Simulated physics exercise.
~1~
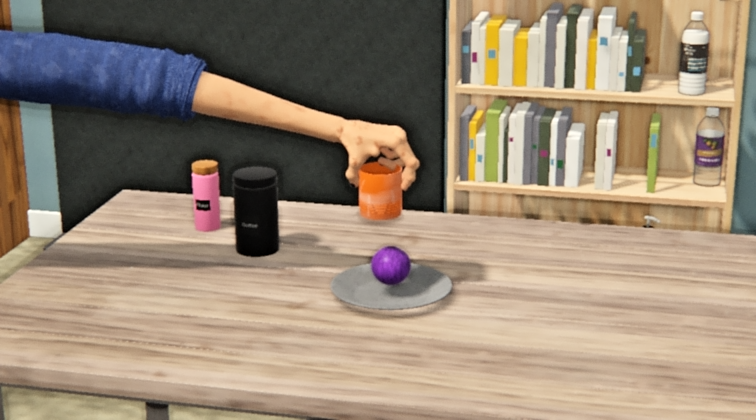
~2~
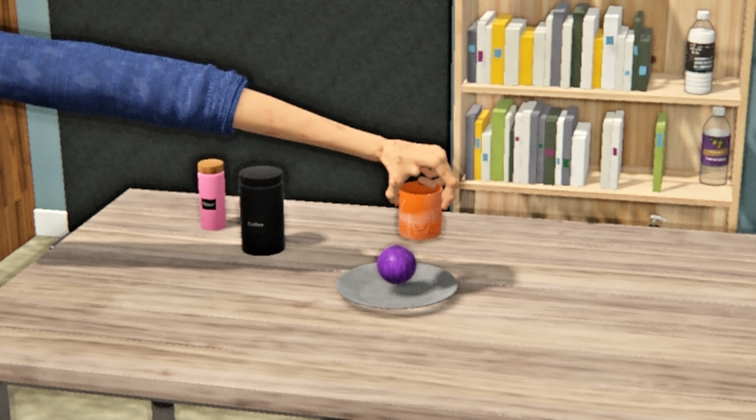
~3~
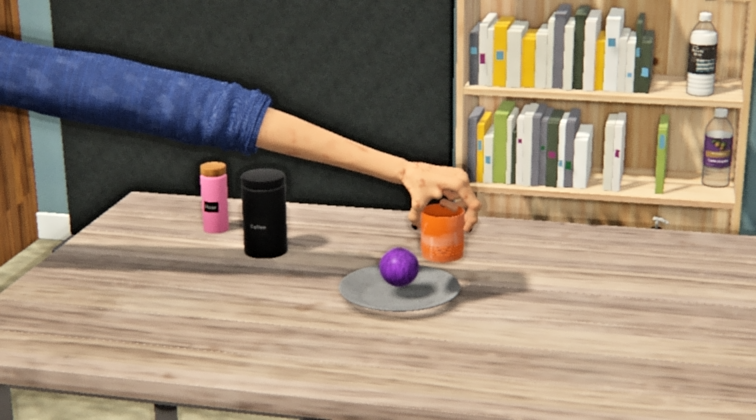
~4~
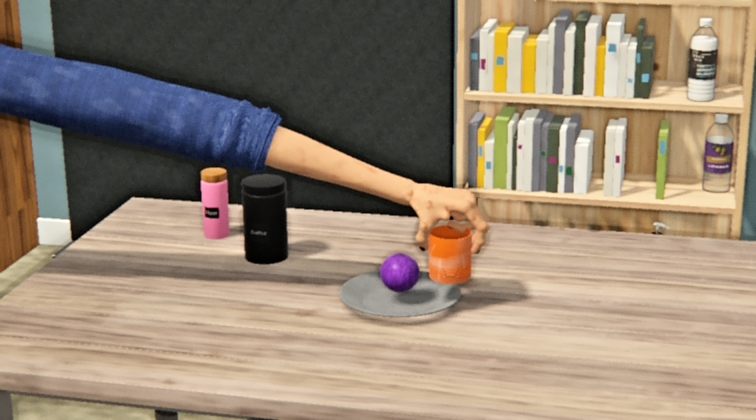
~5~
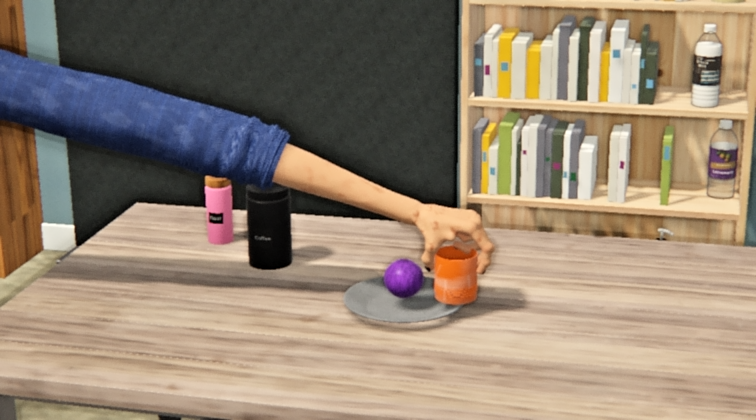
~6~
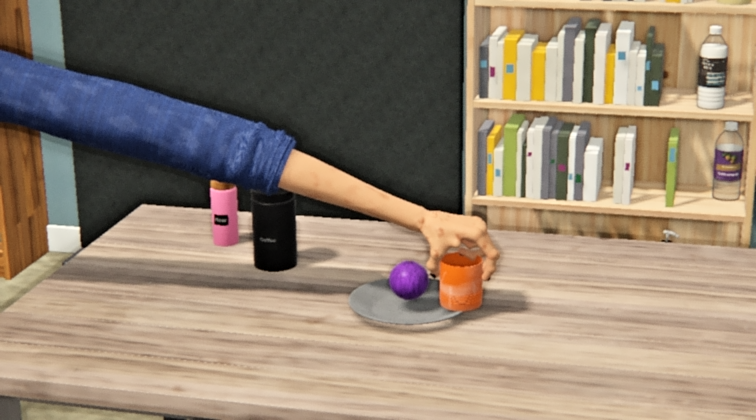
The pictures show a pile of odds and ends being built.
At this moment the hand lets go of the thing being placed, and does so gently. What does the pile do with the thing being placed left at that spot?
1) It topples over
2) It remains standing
(2) It remains standing.
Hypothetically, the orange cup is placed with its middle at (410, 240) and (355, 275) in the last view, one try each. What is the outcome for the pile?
First, it loses its balance; second, it keeps its balance.
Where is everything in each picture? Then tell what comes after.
On its way; orange cup (381, 191); pink shaker (206, 196), in the first frame.
On its way; orange cup (421, 210); grey plate (397, 289), in the second frame.
On its way; orange cup (443, 233); pink shaker (215, 198), in the third frame.
On its way; orange cup (451, 254); grey plate (400, 297), in the fourth frame.
On its way; orange cup (456, 275); pink shaker (219, 209), in the fifth frame.
Set down, still held; orange cup (461, 281); grey plate (409, 305), in the sixth frame.
Then, 0.90 s later than the last frame, all is still.
Then, 2.00 s later than the last frame, orange cup resting near (461, 281).
When it is over, all 5 as before. End places, in pixels of the last picture, orange cup near (461, 282). The pile holds.
